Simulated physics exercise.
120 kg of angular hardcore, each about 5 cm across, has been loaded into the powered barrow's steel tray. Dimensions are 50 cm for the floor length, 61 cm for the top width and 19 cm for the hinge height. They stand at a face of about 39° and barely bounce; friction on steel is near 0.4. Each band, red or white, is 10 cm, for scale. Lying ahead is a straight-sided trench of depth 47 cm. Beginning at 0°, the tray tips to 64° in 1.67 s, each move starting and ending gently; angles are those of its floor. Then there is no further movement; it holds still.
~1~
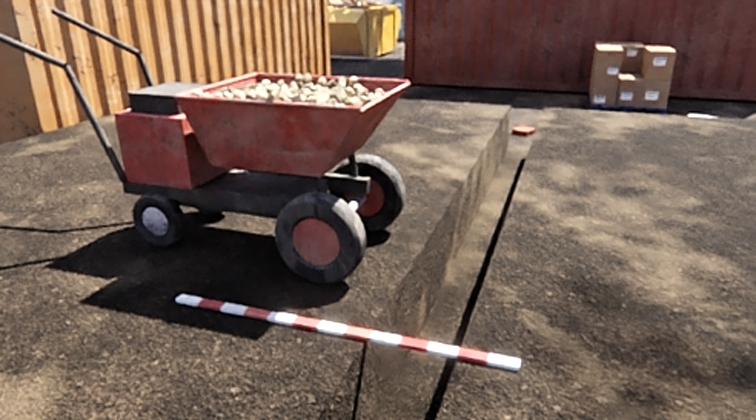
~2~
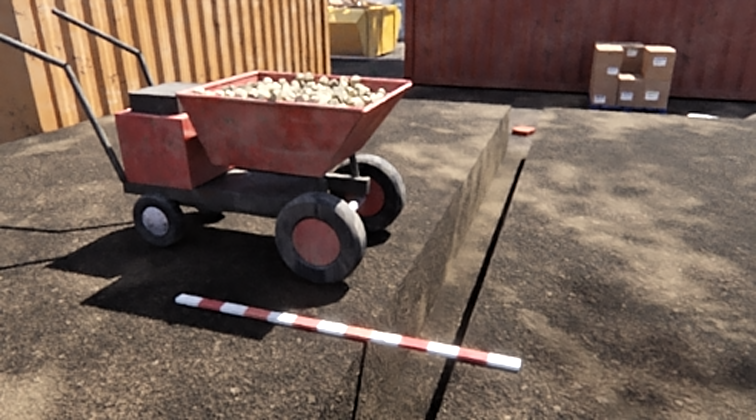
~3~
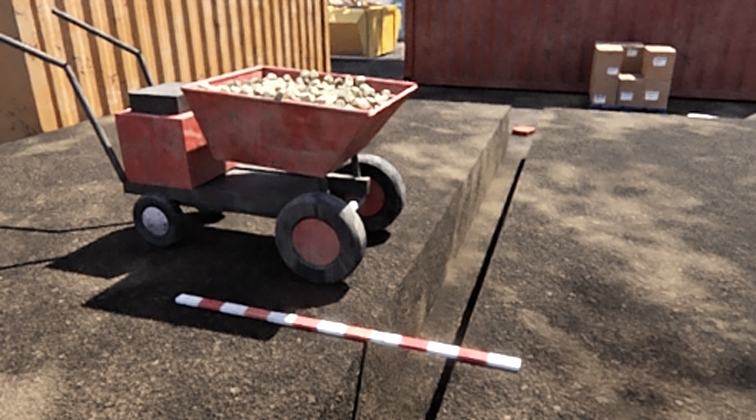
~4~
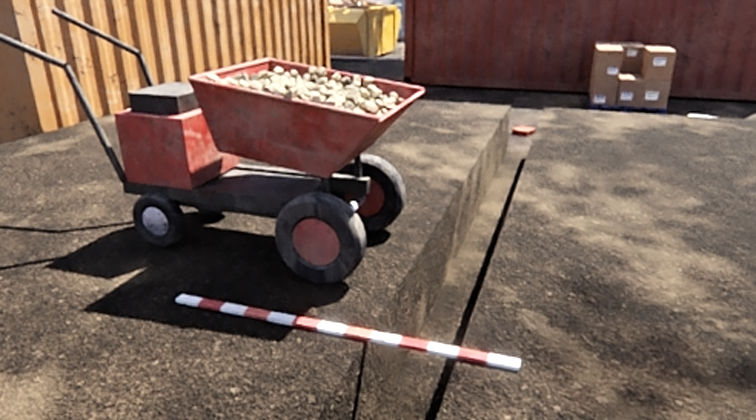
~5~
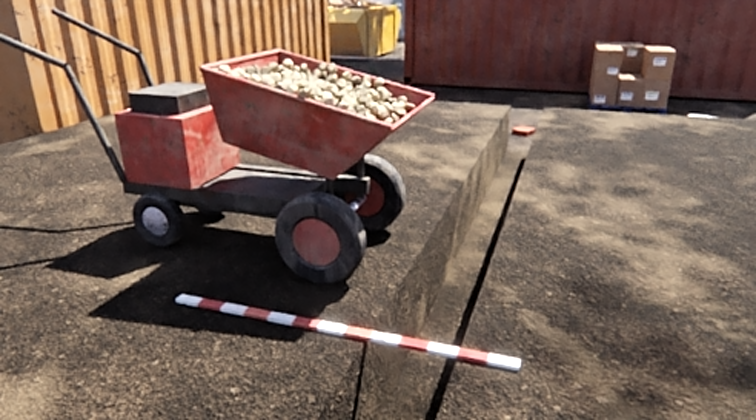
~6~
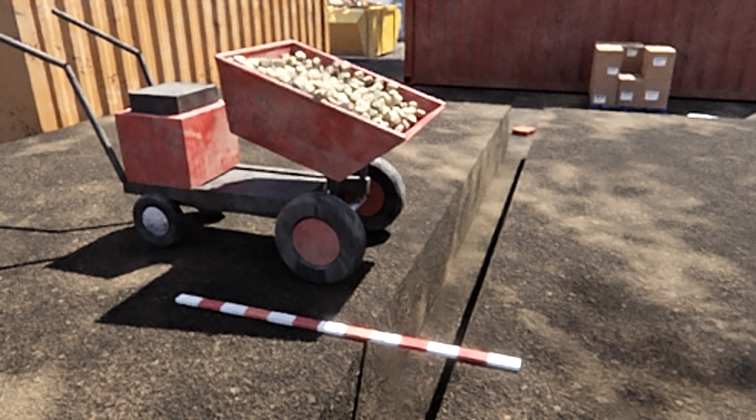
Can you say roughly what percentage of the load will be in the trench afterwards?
Roughly 17 per cent, I would say.
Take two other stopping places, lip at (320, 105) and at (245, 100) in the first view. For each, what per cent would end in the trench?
40 % and 25 %.
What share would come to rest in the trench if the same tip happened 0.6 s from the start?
I'd put it at some 10 in a hundred.
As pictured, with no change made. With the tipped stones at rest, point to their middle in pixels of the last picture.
(507, 272).
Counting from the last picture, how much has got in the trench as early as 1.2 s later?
I'd say near 0 per cent at that time.
Then, 0.6 s after the last picture the floor is at 54°, 100 % in the tray; the foremost stones are at (454, 197).
Then, 1.2 s after the last picture the floor is at 64°, 87 % in the tray, 2 % in the trench, 11 % past the trench; the foremost stones are at (554, 301).
Then, 1.5 s after the last picture the floor is at 64°, 72 % in the tray, 3 % in the trench, 26 % past the trench; the foremost stones are at (619, 300).
Then, 3.5 s after the last picture the floor is at 64°, 54 % in the tray, 17 % in the trench, 29 % past the trench; the foremost stones are at (630, 301).
